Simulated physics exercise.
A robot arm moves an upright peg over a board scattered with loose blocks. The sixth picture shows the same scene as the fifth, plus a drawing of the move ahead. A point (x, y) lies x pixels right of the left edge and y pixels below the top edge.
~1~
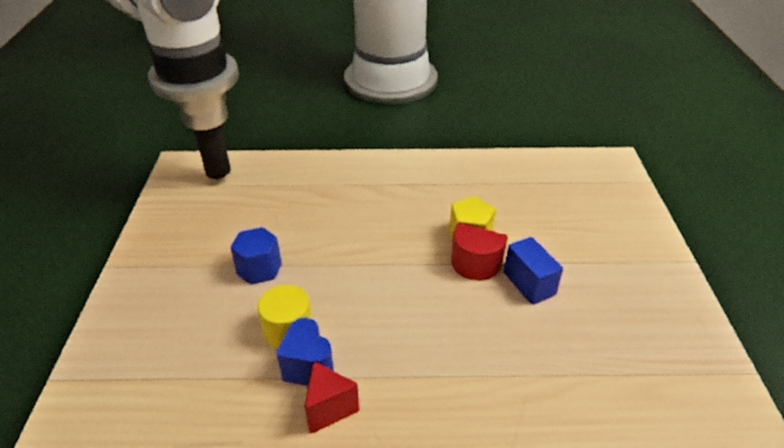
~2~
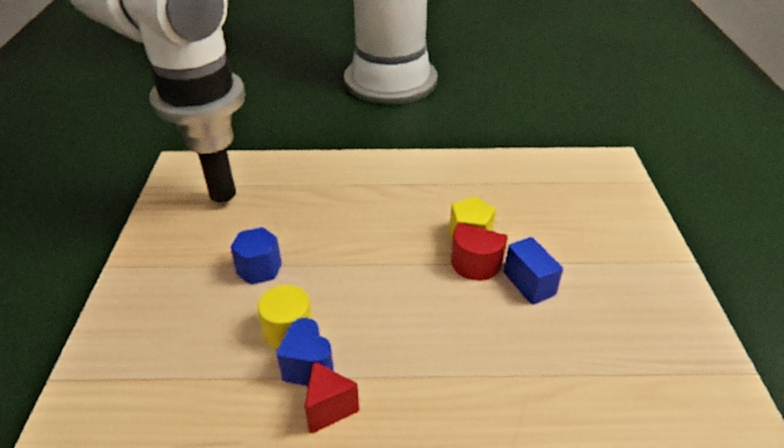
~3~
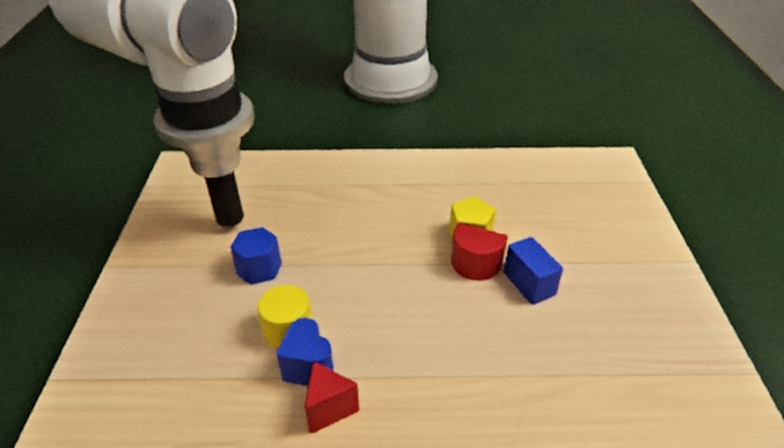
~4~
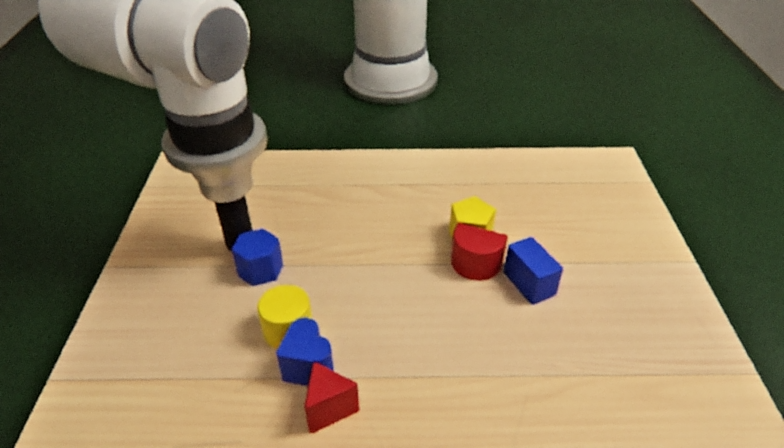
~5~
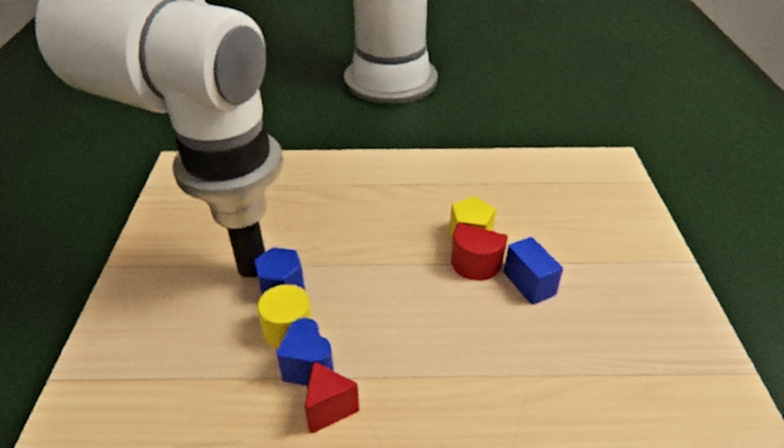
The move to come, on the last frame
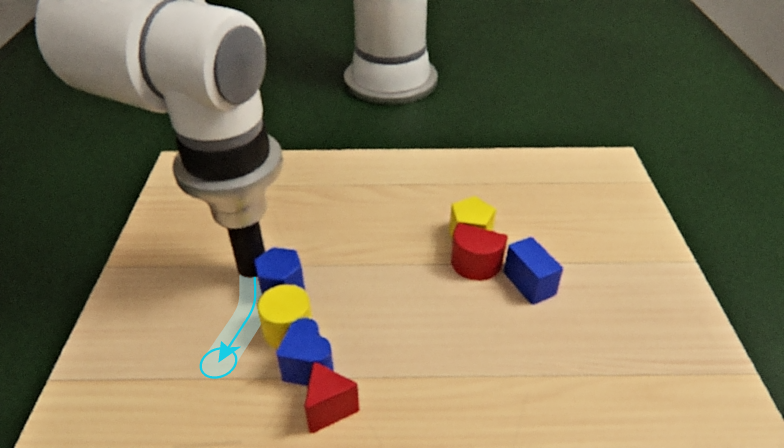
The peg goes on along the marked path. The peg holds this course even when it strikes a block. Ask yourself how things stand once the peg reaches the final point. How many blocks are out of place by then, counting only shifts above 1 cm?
My count: 1.
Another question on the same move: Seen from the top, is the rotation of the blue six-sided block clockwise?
No, it doesn't check out.
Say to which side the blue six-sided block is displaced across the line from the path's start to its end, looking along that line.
Measured against the direction from start to end, the blue six-sided block shifts toward the left-hand side.
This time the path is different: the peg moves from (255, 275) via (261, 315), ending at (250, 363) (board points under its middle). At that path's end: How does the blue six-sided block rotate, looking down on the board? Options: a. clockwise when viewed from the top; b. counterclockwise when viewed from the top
b
The drawn path runs from (255, 275) over (249, 317) to (219, 363).
On the path given first. One third of the way, peg at (252, 296); blue six-sided block at (289, 269), turned 35° anticlockwise; yellow circular block at (288, 306); blue heart-shaped block at (306, 346).
Two thirds of the way, peg at (237, 323); blue six-sided block at (289, 269), turned 35° anticlockwise; yellow circular block at (288, 306); blue heart-shaped block at (306, 346).
At the end, peg at (216, 355); blue six-sided block at (289, 269), turned 35° anticlockwise; yellow circular block at (288, 306); blue heart-shaped block at (306, 346).
